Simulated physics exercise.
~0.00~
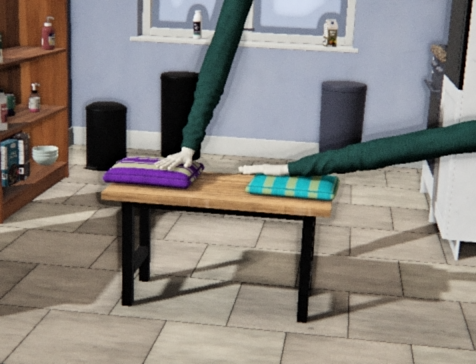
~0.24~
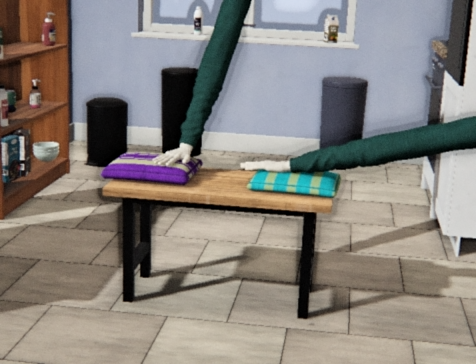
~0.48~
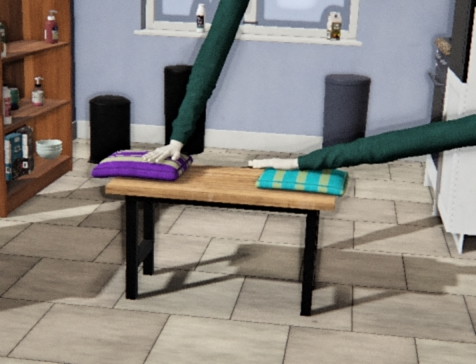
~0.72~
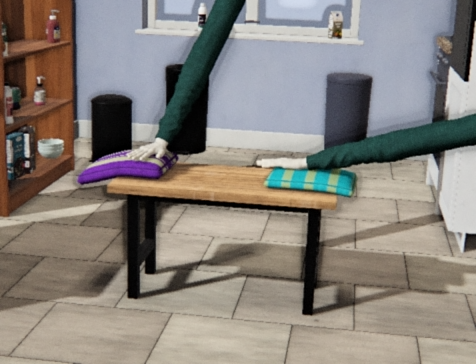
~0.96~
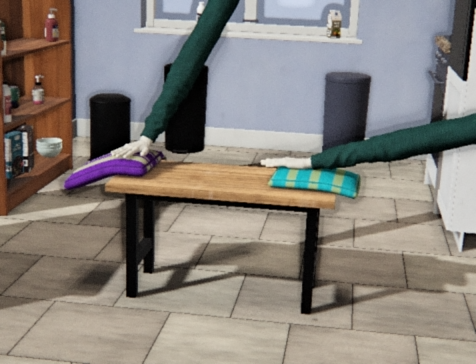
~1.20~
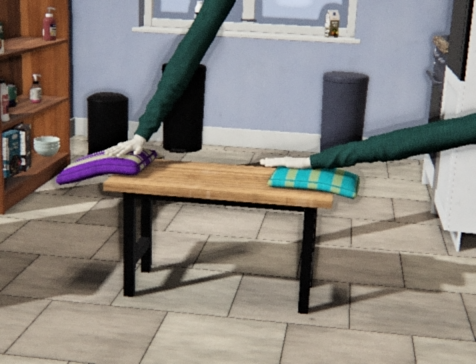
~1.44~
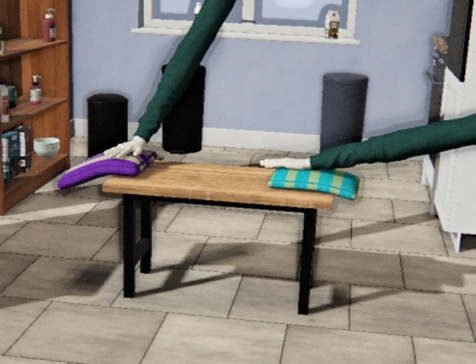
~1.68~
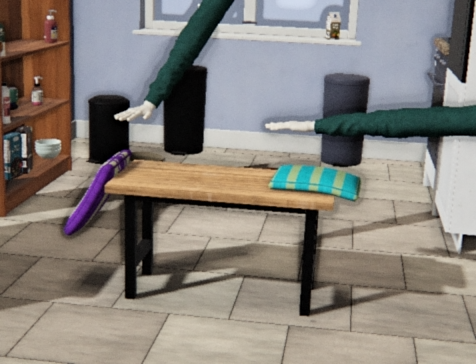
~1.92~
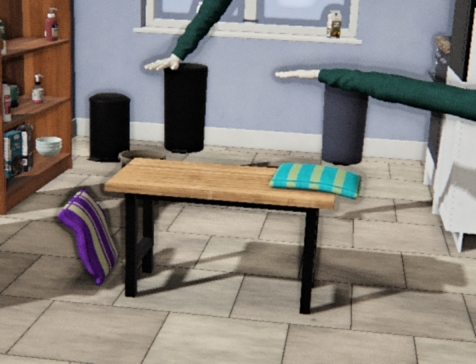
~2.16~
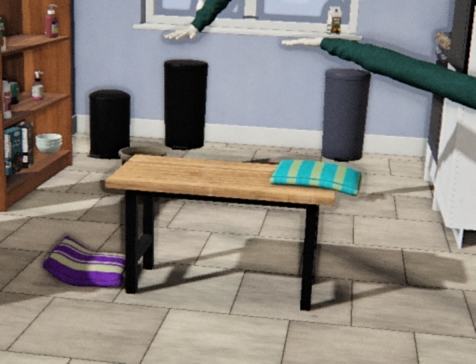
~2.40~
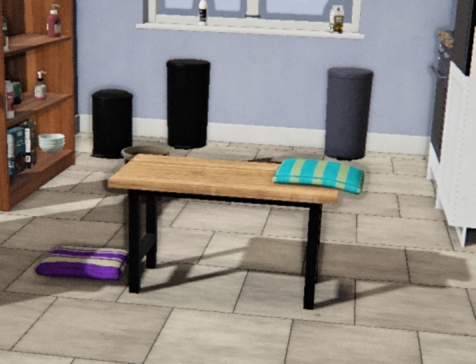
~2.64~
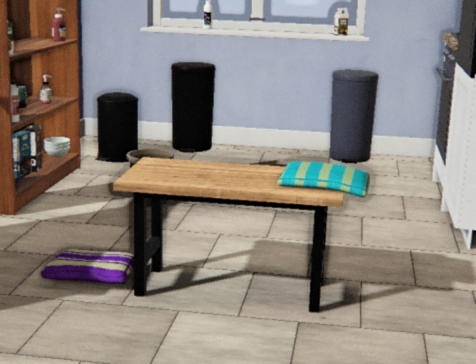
We see two green-sleeved arms slide a purple striped folded cloth left and a turquoise striped one slightly right on a wooden bench. The hands let go and withdraw, and the purple one tips off the left end onto the floor while the turquoise one stays on the bench.
